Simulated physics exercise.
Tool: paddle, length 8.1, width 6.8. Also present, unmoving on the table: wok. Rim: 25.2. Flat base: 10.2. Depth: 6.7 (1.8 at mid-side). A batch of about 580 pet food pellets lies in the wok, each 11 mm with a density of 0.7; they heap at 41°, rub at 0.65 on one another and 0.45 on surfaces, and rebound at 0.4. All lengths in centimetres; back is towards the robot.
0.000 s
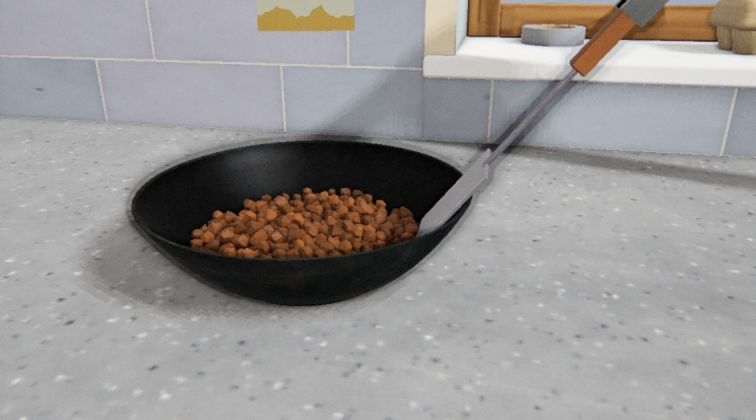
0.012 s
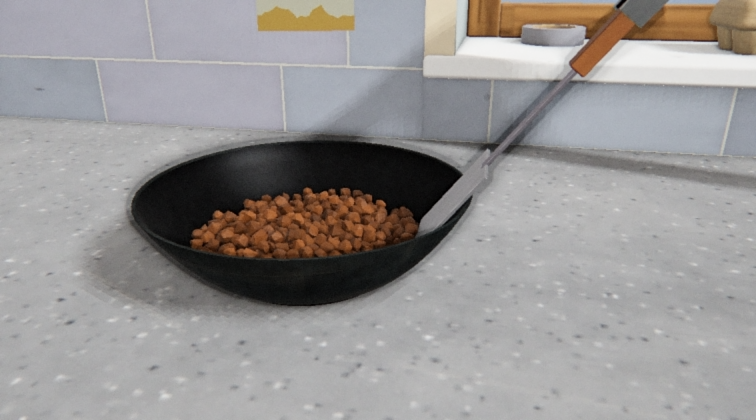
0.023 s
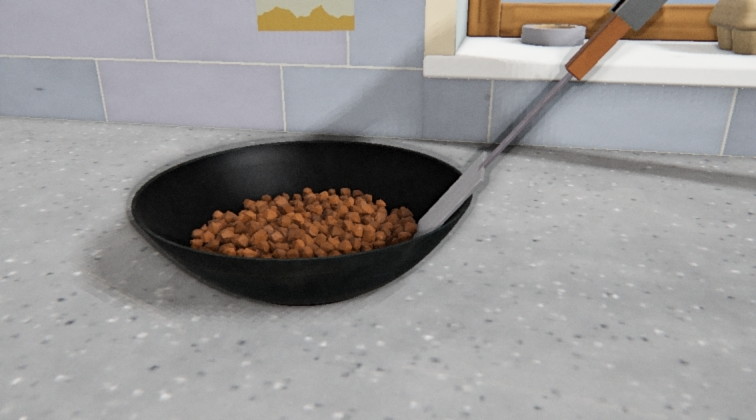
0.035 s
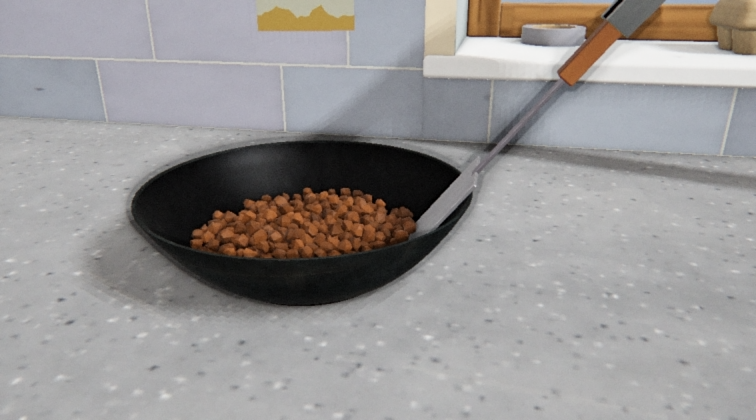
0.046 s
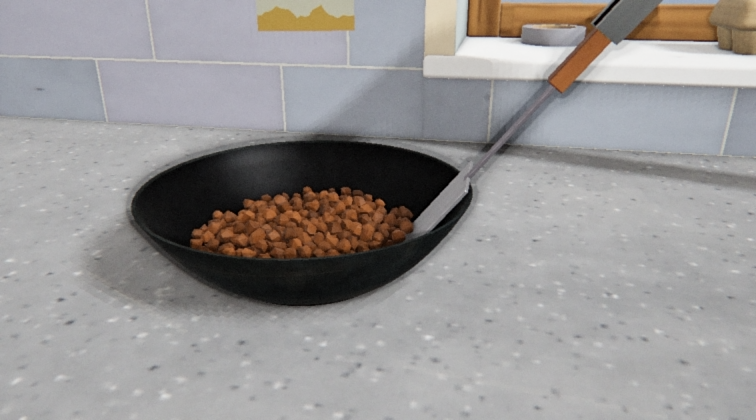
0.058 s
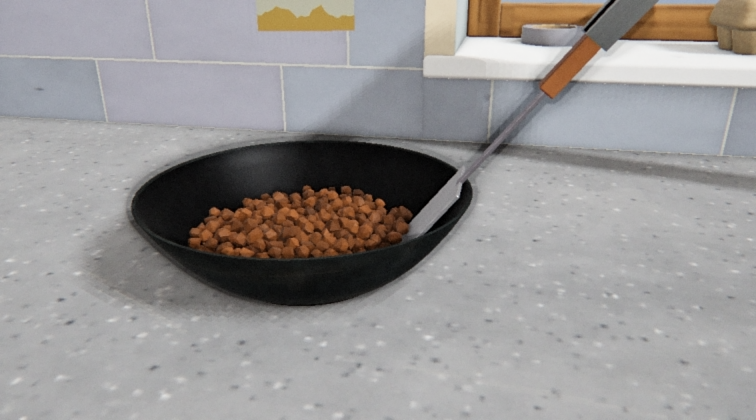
In a black wok on the counter, a metal paddle slides slightly left against brown pellets.
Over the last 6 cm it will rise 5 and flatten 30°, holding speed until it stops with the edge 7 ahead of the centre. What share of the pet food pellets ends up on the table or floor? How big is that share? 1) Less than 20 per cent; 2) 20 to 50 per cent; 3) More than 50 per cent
(1) Less than 20 per cent.
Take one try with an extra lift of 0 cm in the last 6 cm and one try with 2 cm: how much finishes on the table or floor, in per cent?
Roughly 10 % and then 10 %.
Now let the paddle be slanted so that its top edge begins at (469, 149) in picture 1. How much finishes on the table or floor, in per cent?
Roughly 5%.
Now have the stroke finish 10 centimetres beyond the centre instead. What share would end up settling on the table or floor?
I'd expect close to 30 per cent then.
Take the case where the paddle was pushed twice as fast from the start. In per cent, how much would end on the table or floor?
20 per cent, about.
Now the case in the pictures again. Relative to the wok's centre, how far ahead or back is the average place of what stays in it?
I'd say it's roughly 4.5 cm toward the front.
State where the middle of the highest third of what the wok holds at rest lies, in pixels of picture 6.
I'd say around pixel (208, 193).
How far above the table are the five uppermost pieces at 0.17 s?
About 6 centimetres.
By 0.17 s, sloping 52°, highest piece 6 above the table; 584 in the wok.
By 0.27 s, sloping 40°, highest piece 8 above the table; 581 in the wok, 3 on the blade or in flight.
By 0.53 s, sloping 22°, highest piece 10 above the table; 552 in the wok, 20 on the table or floor, 12 on the blade or in flight.
By 1.58 s, sloping 22°, highest piece 8 above the table; 551 in the wok, 33 on the table or floor.
Final count, 551 in the wok, 33 on the table or floor. That is 6 % on the table or floor.
